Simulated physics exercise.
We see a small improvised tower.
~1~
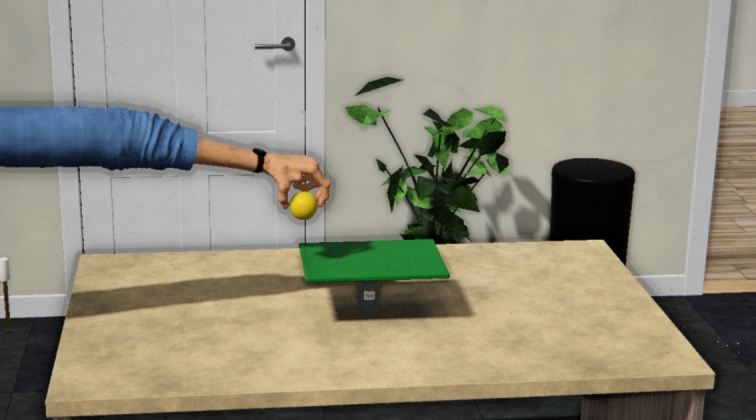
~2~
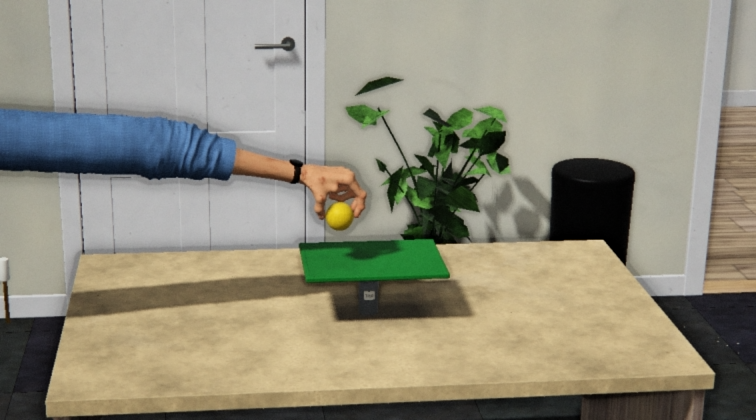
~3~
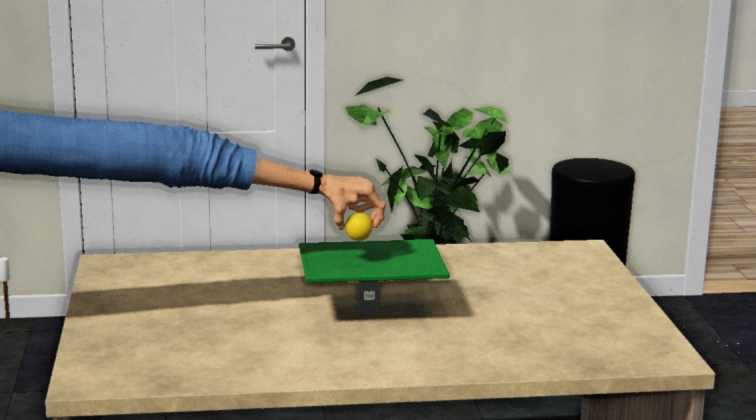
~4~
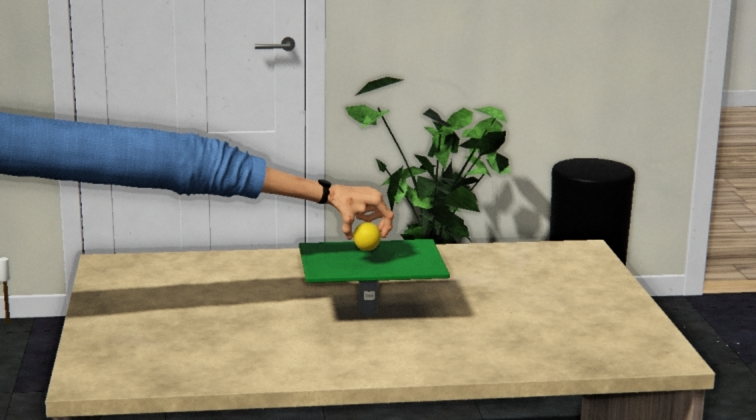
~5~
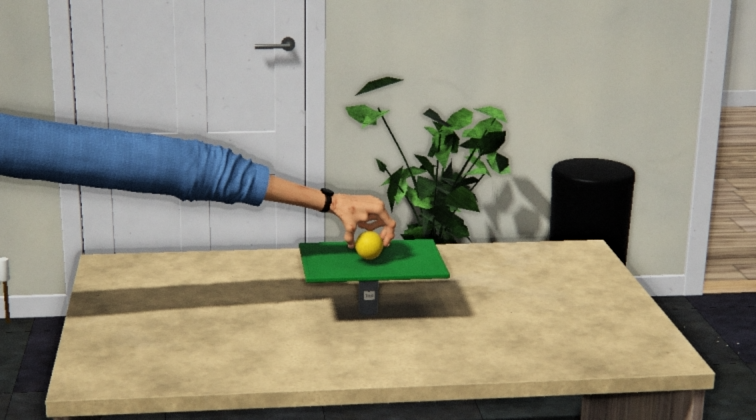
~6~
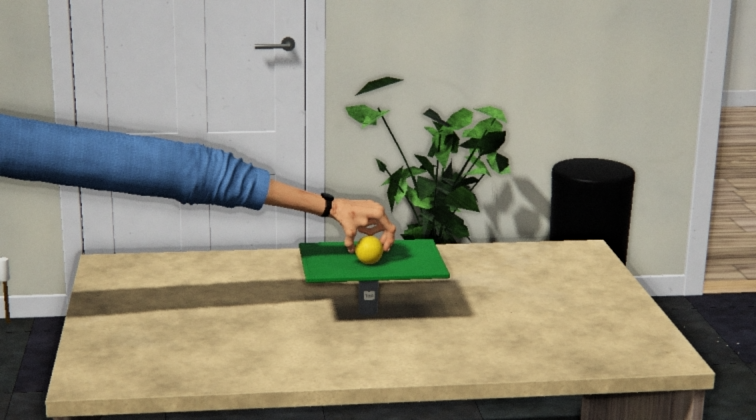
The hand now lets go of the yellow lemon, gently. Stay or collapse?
Here the stack stays up.
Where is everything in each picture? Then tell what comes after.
The first frame shows still above its spot; yellow lemon (304, 206); grey shaker (368, 288).
The second frame shows still above its spot; yellow lemon (340, 216); grey shaker (368, 288).
The third frame shows still above its spot; yellow lemon (359, 227); grey shaker (368, 288).
The fourth frame shows still above its spot; yellow lemon (367, 236); grey shaker (368, 288).
The fifth frame shows still above its spot; yellow lemon (369, 245); grey shaker (368, 288).
The sixth frame shows in place under the hand; yellow lemon (369, 250); grey shaker (368, 288).
Then, 0.20 s on from there, no change.
Then, 0.40 s on from there, yellow lemon resting near (369, 250).
In the end, all 3 unmoved. At the end, from the last picture's camera, yellow lemon near (369, 251). The stack keeps its balance.
